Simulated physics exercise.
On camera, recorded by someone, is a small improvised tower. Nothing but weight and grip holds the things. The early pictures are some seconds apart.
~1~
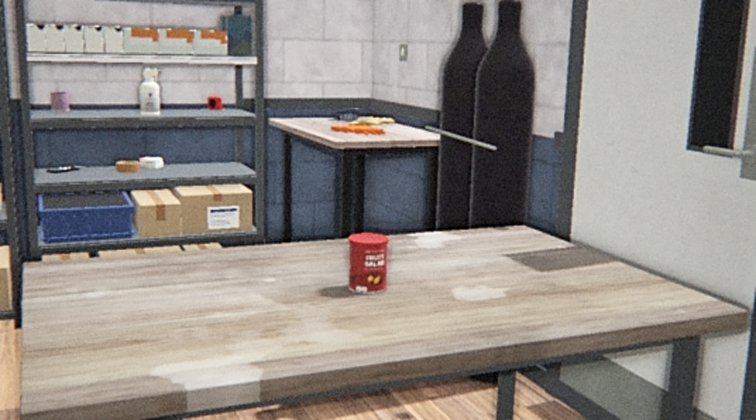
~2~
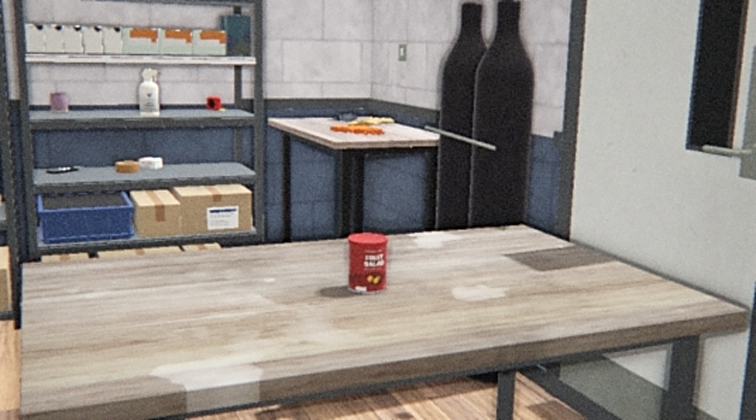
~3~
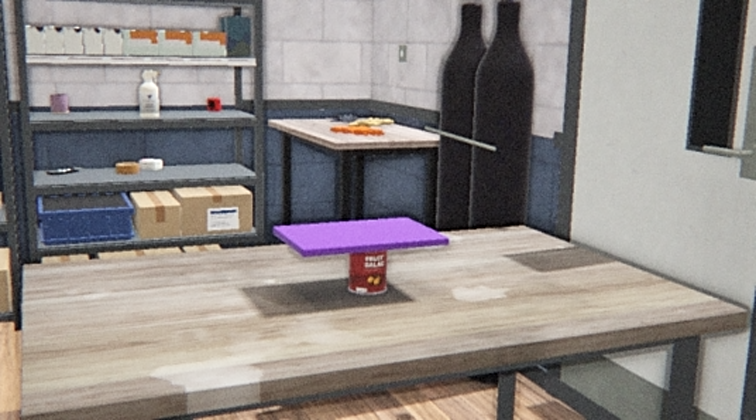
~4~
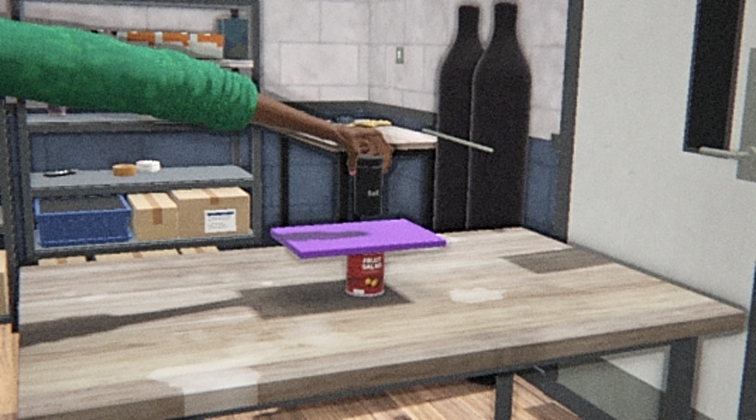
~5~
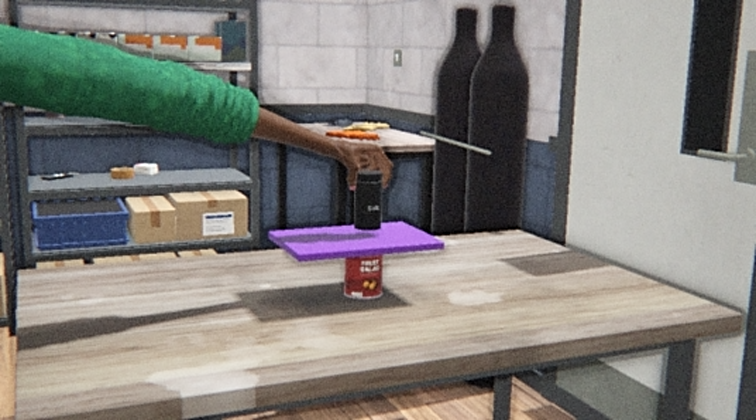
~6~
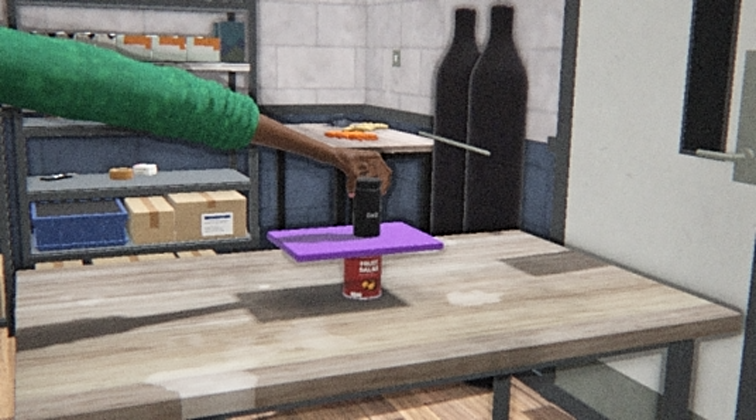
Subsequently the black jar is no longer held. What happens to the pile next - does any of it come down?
Pretty clearly, it is secure there.
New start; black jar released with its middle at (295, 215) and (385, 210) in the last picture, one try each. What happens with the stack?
Try one, the stack collapses; try two, it stays standing.
Then, 0.60 s later than the last frame, all is still.
Then, 1.40 s later than the last frame, things are still on the move.
Then, 2.10 s later than the last frame, as before.
When it is over, all 3 as before. End places, in pixels of the last picture, black jar near (367, 208). The stack holds.
